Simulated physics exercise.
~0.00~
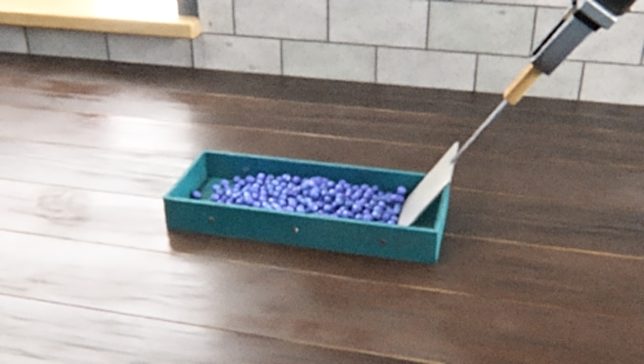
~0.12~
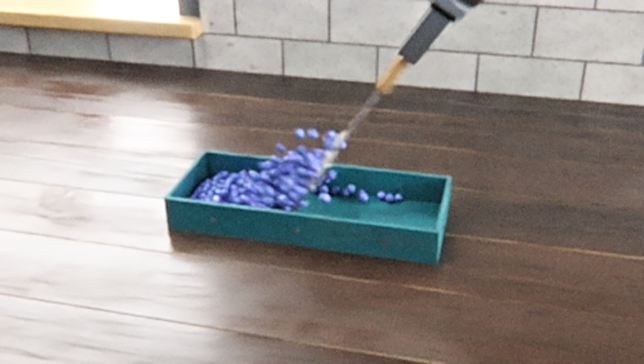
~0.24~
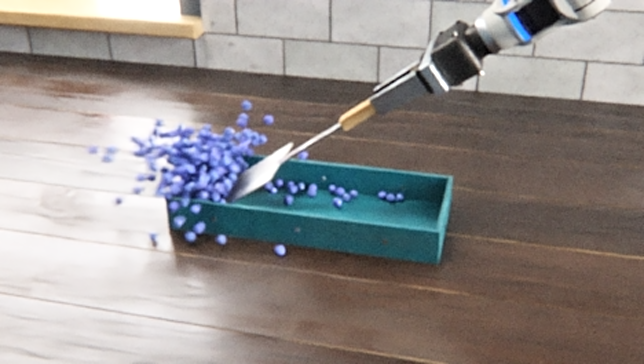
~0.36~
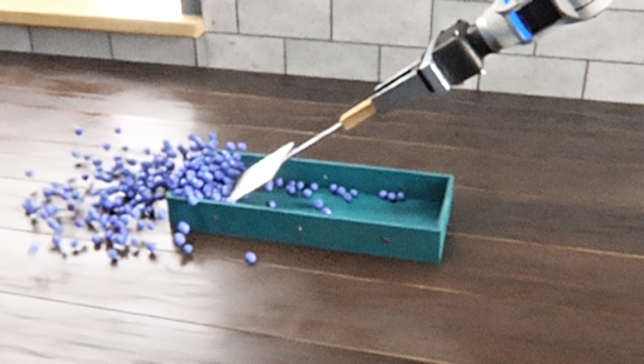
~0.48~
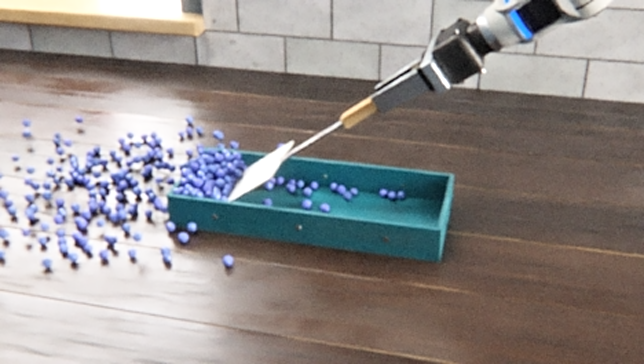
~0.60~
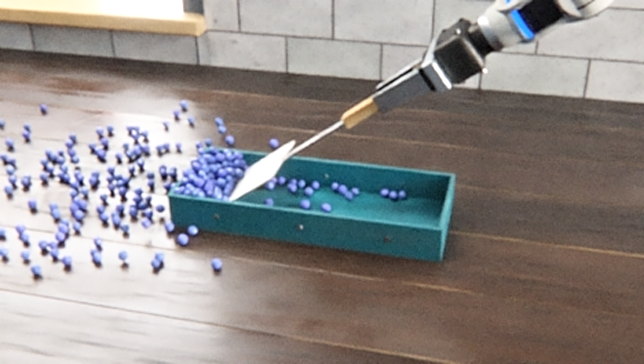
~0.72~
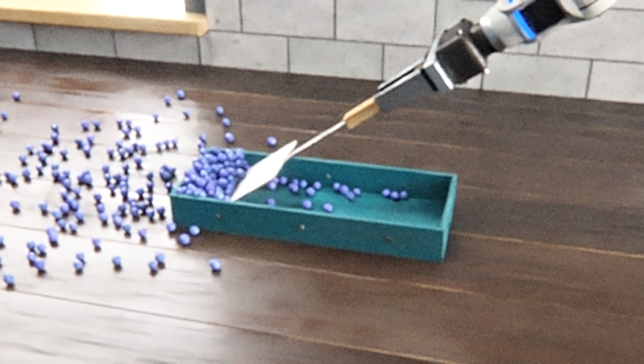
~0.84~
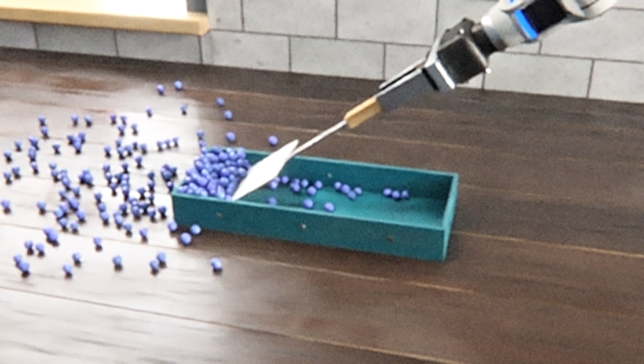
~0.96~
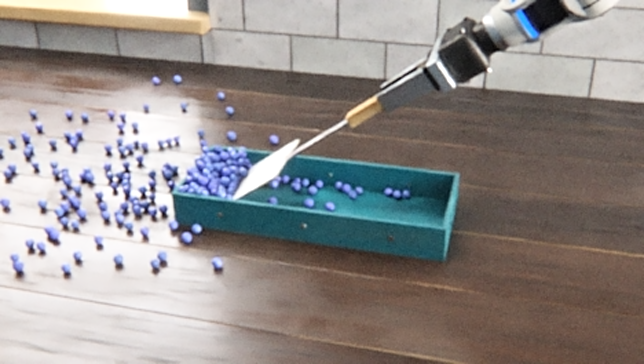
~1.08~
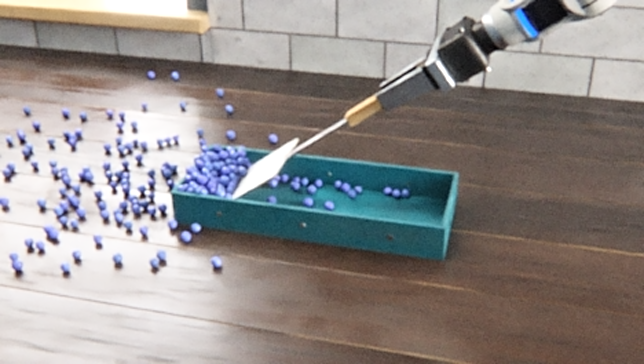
Purple-blue beads flew over the left end of a teal trough when a robot arm swept a flat turner quickly through them from the right, and they scattered across the dark wooden tabletop while the rest stayed inside, mostly heaped by the still blade.
